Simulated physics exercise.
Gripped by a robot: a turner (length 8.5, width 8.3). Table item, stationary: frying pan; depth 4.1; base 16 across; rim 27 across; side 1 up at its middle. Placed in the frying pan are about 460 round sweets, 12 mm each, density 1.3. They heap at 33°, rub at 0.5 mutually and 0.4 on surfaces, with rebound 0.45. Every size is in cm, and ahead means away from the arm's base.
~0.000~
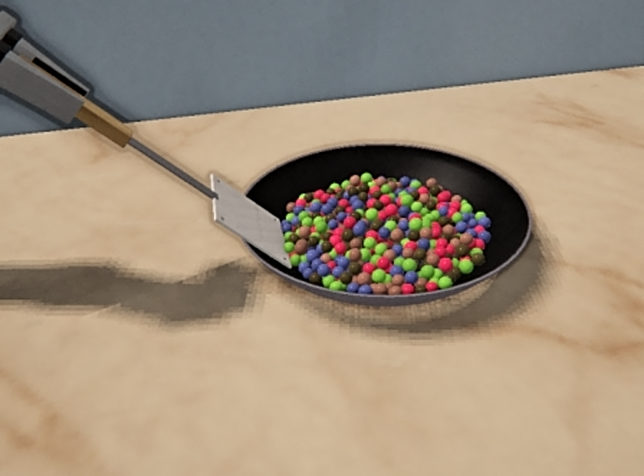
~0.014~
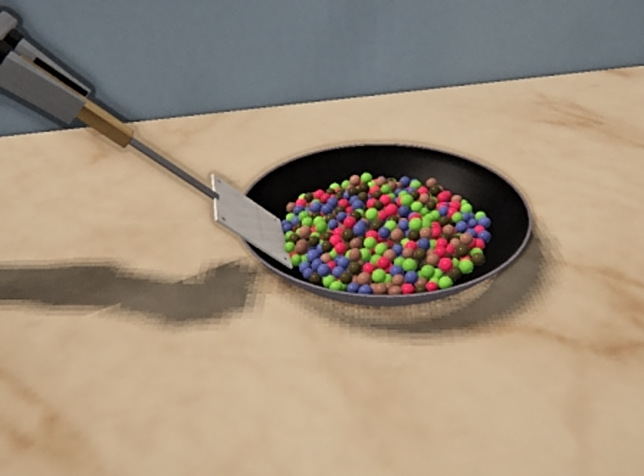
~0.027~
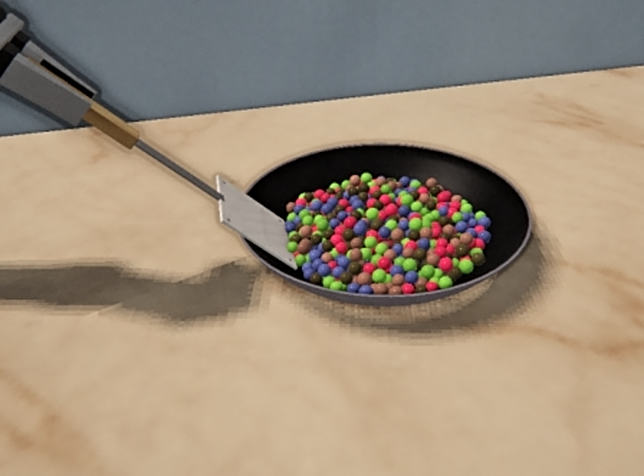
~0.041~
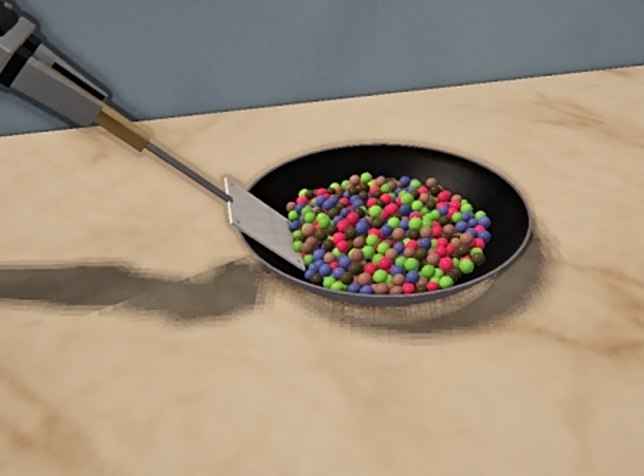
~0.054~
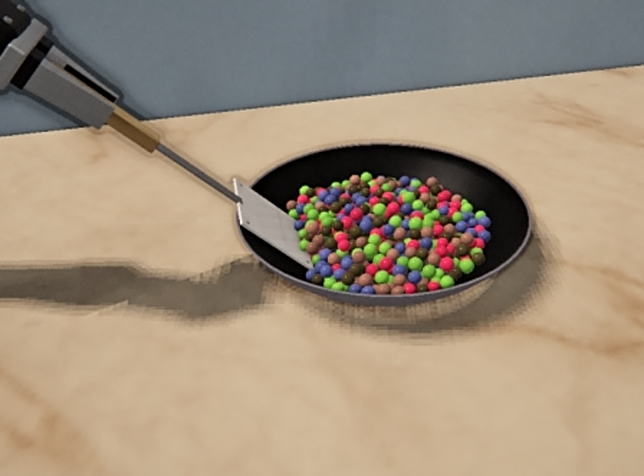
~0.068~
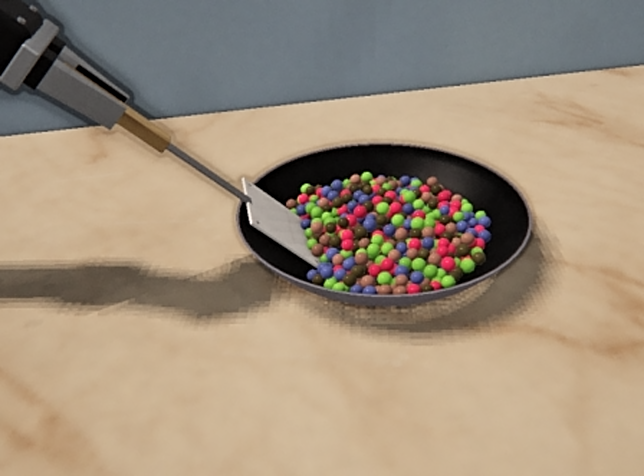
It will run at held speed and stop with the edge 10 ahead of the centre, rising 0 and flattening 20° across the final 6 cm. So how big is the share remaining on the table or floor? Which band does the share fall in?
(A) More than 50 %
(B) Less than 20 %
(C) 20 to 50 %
Option B: Less than 20 %.
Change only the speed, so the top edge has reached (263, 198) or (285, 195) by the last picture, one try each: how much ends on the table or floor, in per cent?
Respectively, around 20 and 30 per cent.
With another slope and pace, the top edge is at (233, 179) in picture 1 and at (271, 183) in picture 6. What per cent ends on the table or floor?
Around 20 per cent finishes on the table or floor.
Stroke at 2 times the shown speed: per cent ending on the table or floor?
25 %.
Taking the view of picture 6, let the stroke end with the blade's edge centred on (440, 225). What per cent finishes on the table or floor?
About 0 per cent.
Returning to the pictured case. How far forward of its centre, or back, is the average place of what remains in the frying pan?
The balance point lies close to 4.5 cm ahead.
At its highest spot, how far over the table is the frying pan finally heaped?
Roughly 6.5 centimetres.
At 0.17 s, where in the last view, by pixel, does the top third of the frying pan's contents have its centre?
Around (405, 215).
By 0.17 s, sloping 46°, highest piece 4 above the table; 465 in the frying pan.
By 0.27 s, sloping 40°, highest piece 6 above the table; 465 in the frying pan.
By 0.52 s, sloping 26°, highest piece 6 above the table; 409 in the frying pan, 54 on the table or floor, 2 on the blade or in flight.
By 1.58 s, sloping 26°, highest piece 6 above the table; 409 in the frying pan, 56 on the table or floor.
Final count, 409 in the frying pan, 56 on the table or floor. That is 12 % on the table or floor.
